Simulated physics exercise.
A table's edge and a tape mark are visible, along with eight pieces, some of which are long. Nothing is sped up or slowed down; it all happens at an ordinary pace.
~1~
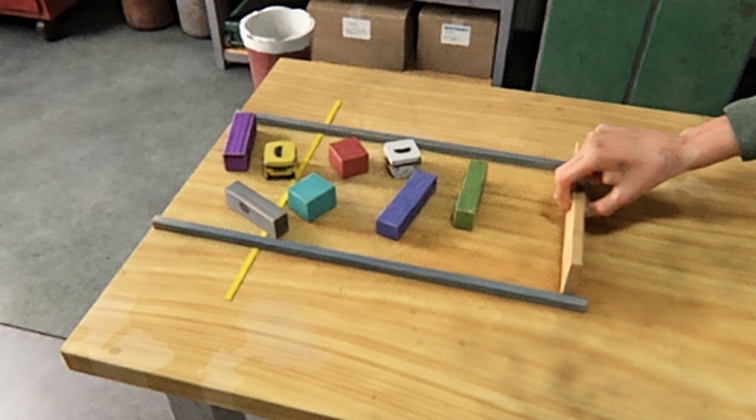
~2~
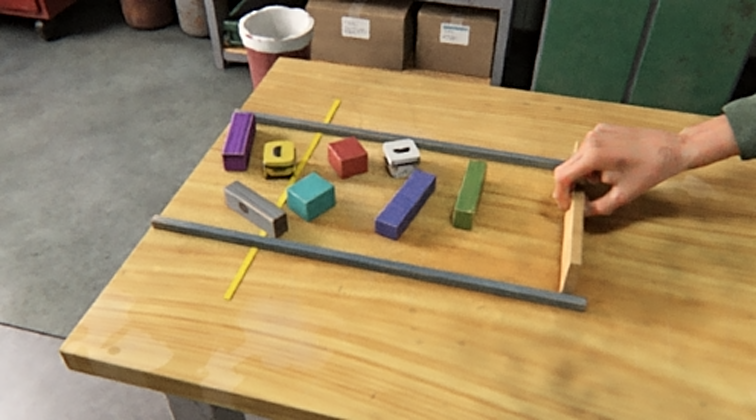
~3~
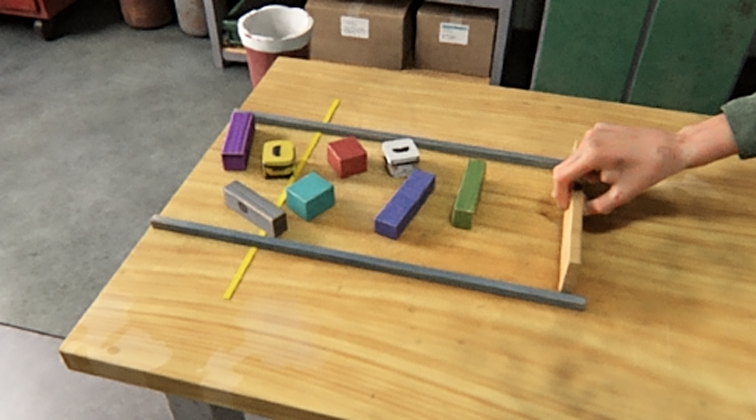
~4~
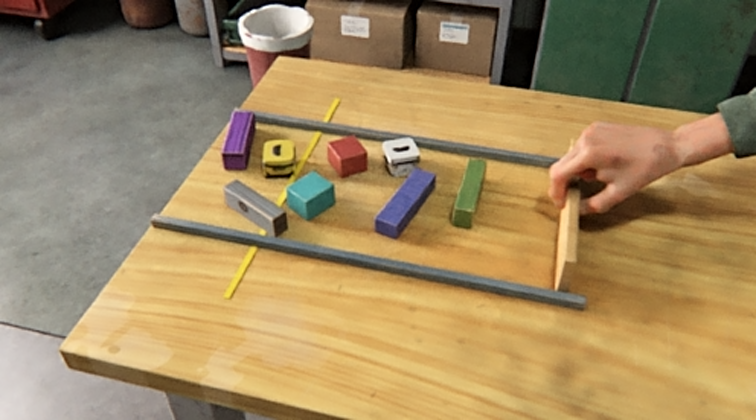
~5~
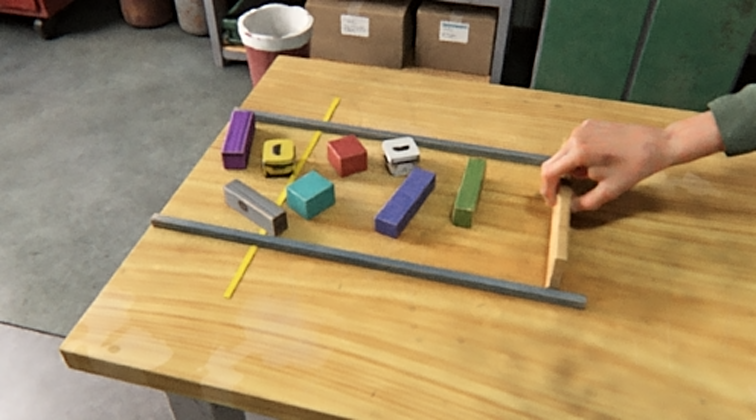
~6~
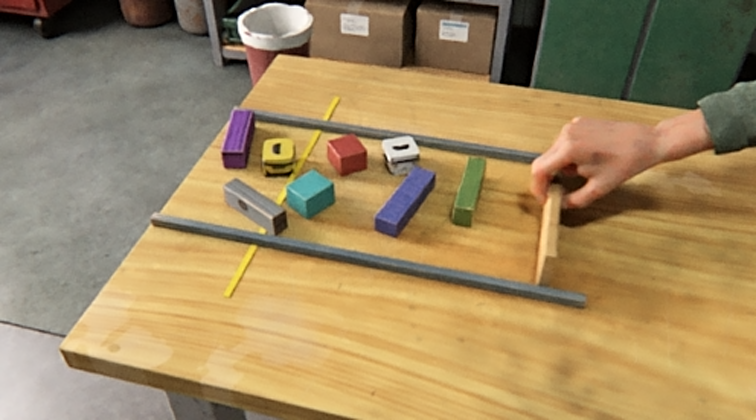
A hand slides an upright wooden board slightly left between two rails toward motionless pieces.
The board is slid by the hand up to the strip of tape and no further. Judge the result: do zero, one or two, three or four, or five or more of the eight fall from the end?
Lost: Nothing.
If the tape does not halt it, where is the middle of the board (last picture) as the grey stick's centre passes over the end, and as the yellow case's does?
Near (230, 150) and (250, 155).
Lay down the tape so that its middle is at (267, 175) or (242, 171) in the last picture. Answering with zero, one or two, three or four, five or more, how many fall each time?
Place by place: Just one or two, then either three or four.
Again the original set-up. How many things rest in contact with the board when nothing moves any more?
Looks like 3 of them, all told.
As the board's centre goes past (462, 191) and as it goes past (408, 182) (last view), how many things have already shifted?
Counts: 1, 3.
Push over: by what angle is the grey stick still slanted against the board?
Roughly 75° out of line.
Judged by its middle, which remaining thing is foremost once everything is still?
Going by centres, it is the purple stick.
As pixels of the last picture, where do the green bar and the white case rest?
In the last picture they sit at about (287, 162) and about (301, 129).
Soon after, none off yet; purple stick at rest near (239, 138); yellow case at rest near (279, 158); grey stick at rest near (255, 206).
After that, none off yet; purple stick at rest near (239, 138); yellow case moving near (272, 158); grey stick moving near (251, 208).
In the end, the number that fall off is zero.
